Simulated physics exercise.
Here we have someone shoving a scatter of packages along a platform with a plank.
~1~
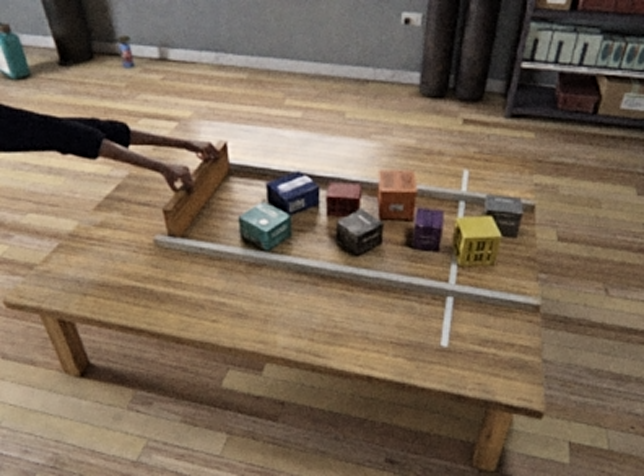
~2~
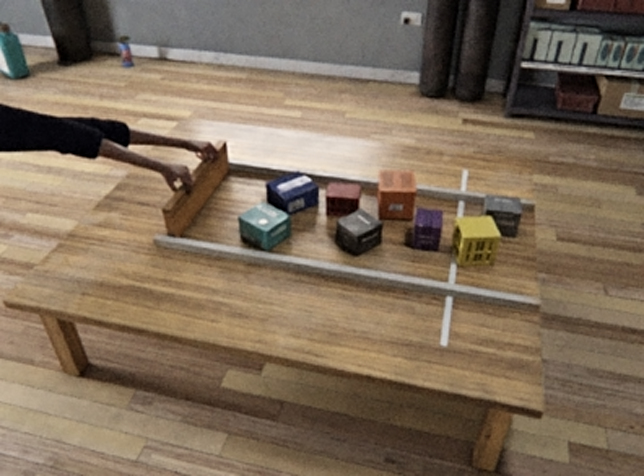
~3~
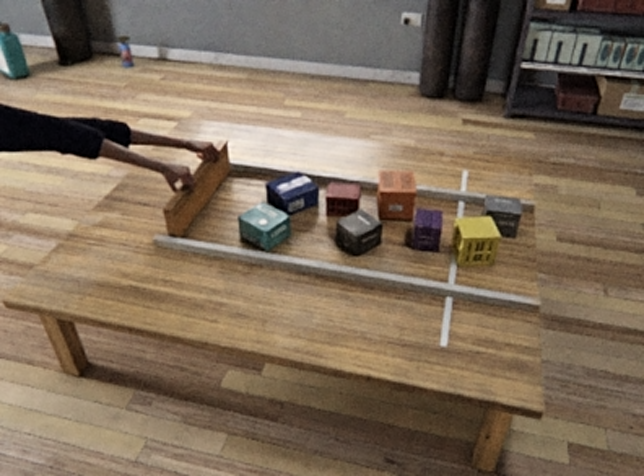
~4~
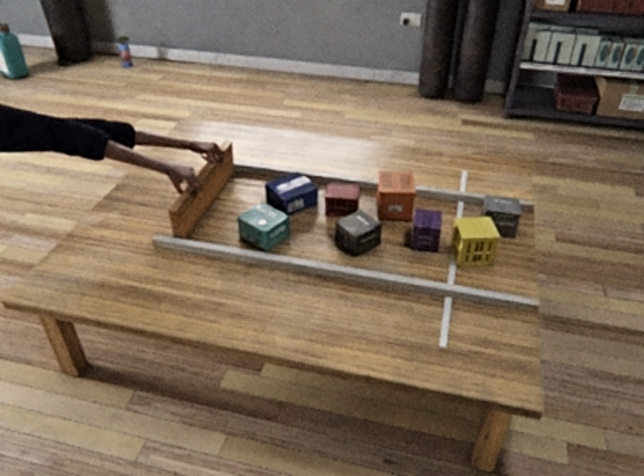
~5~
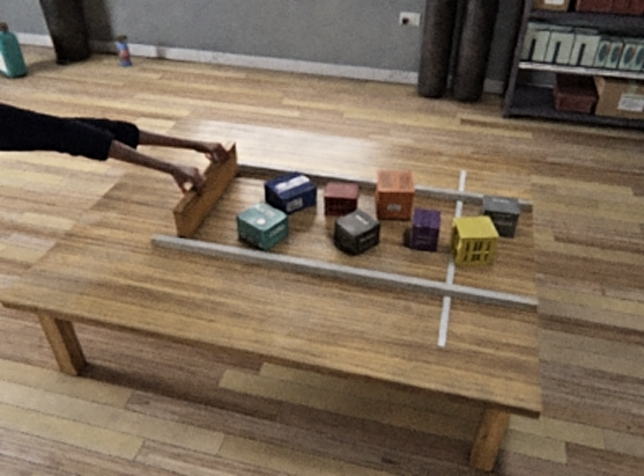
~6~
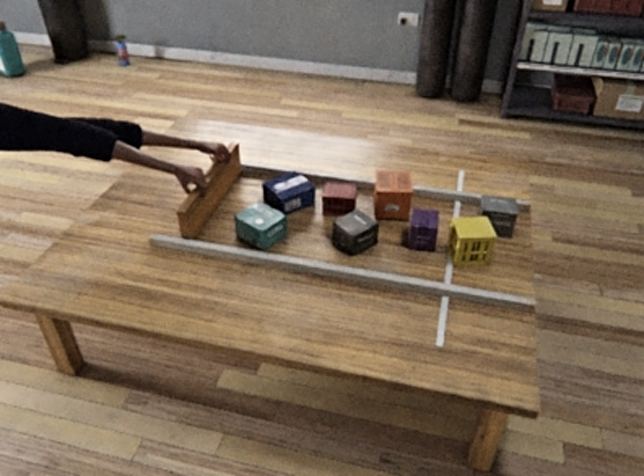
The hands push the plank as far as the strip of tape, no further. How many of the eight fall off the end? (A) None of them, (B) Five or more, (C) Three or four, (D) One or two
C, three or four.
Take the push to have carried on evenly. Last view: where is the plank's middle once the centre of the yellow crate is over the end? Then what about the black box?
When the yellow crate crosses, the middle is near (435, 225); when the black box crosses, near (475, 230).
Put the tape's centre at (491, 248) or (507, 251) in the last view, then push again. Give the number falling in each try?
It comes to 6, then 6.
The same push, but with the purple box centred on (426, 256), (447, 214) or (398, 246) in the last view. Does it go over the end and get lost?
In order of the places given, the purple box rests steady, then is gone, then rests steady.
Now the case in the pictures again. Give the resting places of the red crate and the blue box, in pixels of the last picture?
Positions - first (513, 221), then (476, 212).
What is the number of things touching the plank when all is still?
It is in contact with 2.
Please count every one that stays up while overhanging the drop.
It's 0.
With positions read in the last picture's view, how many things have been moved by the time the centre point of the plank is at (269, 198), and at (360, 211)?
3, then 7.
Soon after, none off yet; grey box at rest near (497, 216); yellow crate at rest near (471, 242); purple box at rest near (423, 230).
Then, none off yet; grey box at rest near (497, 216); yellow crate at rest near (471, 242); purple box moved a little near (435, 229).
Further on, none off yet; grey box moved about its own width near (537, 223); yellow crate moved about its own width near (514, 250); purple box moved well along near (488, 230).
By the end, the number that fall off is three or four; fallen, orange tote, purple box, yellow crate and grey box.
